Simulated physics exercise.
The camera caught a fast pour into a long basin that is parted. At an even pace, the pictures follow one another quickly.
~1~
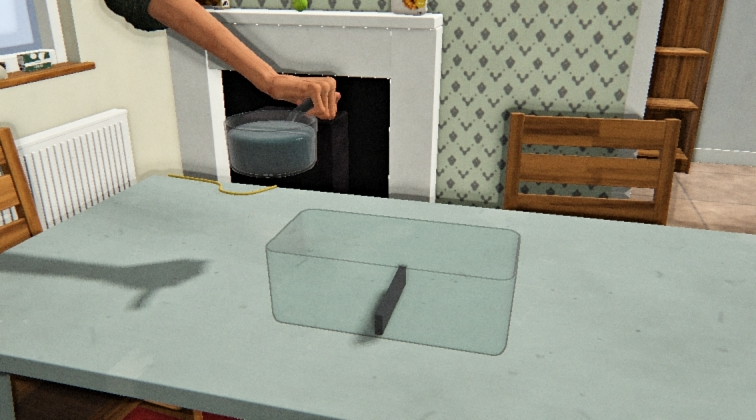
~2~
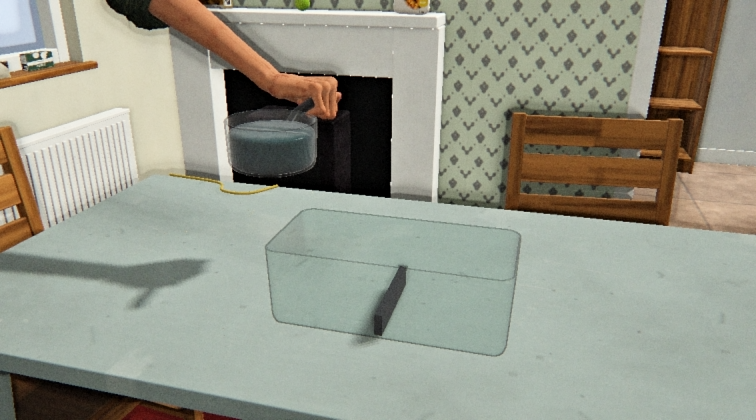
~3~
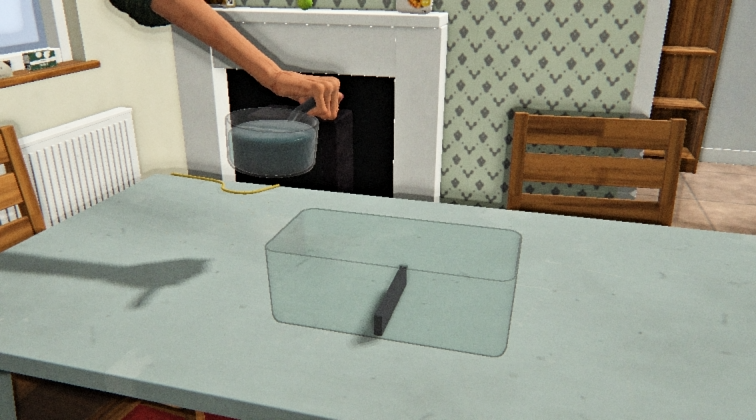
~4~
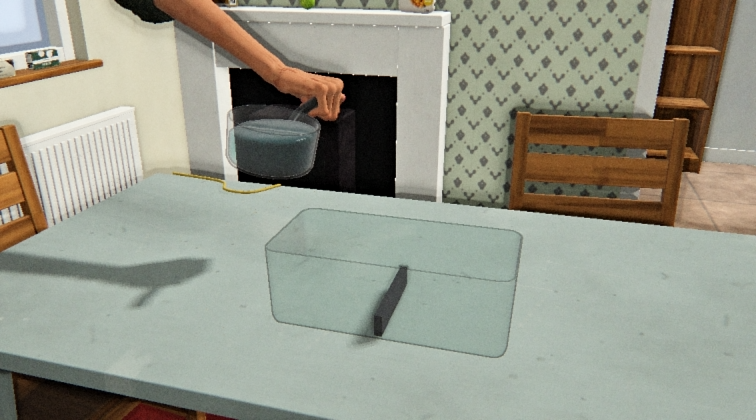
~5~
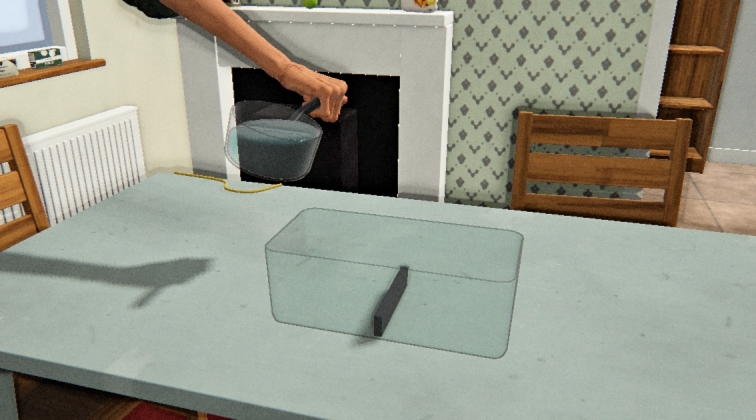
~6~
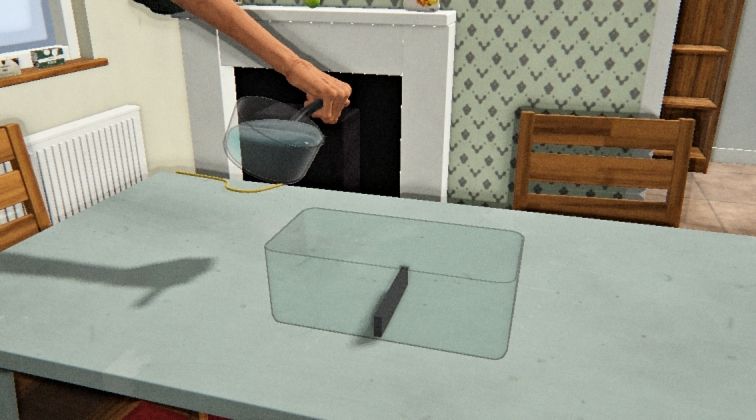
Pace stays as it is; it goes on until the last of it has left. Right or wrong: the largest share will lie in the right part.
Wrong; it will lie in the left part.
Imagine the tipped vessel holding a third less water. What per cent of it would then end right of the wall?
About 10 %.
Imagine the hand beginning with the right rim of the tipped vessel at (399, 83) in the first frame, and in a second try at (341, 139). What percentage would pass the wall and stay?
Estimate: 90 per cent, then 30 per cent.
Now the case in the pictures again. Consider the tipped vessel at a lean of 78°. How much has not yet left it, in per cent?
Around 40 in a hundred.
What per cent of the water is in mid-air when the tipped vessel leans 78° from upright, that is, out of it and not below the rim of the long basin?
It's close to 40 percent.
A moment on, the tilt is 78° and 41 per cent is still to pour, 21 is left of the wall and 0 right of it.
Next, the tilt is 93° and 11 per cent is still to pour, 75 is left of the wall and 4 right of it.
Then the tilt is 93° and 3 per cent is still to pour, 85 is left of the wall and 9 right of it.
Later the tilt is 93° and 1 per cent is still to pour, 88 is left of the wall and 9 right of it.
At rest 89 per cent lies left of the wall, 10 right of it and 1 outside.
